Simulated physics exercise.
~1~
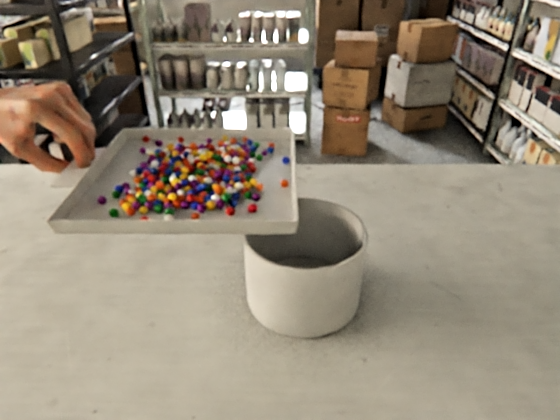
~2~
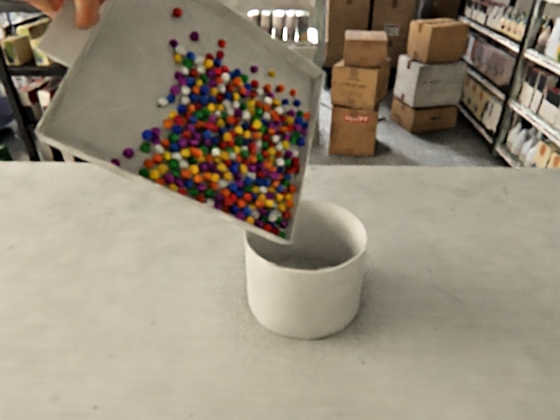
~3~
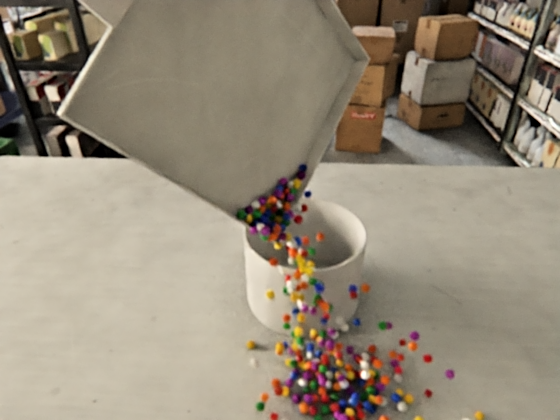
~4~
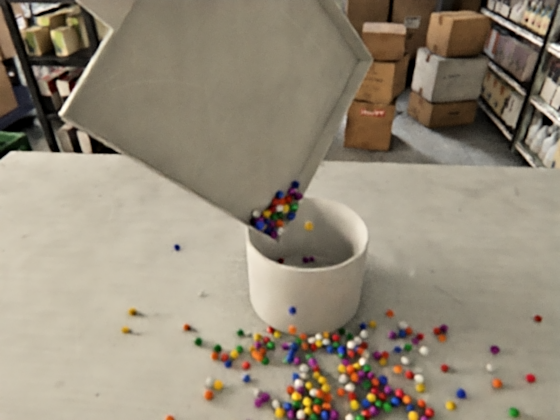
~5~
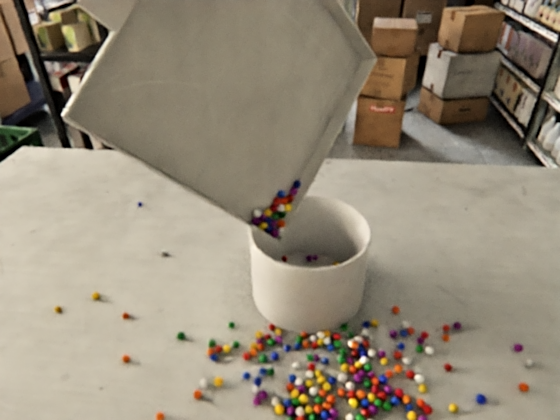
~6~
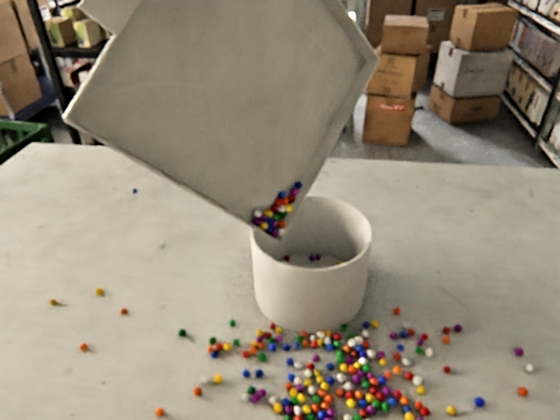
In this clip, a hand lifts a pale tray of multicoloured beads and tips it steeply over a white pot on a grey table, and the beads pour down, mostly missing the pot and scattering across the tabletop, with a few left in the tray's lower corner and a few in the pot.
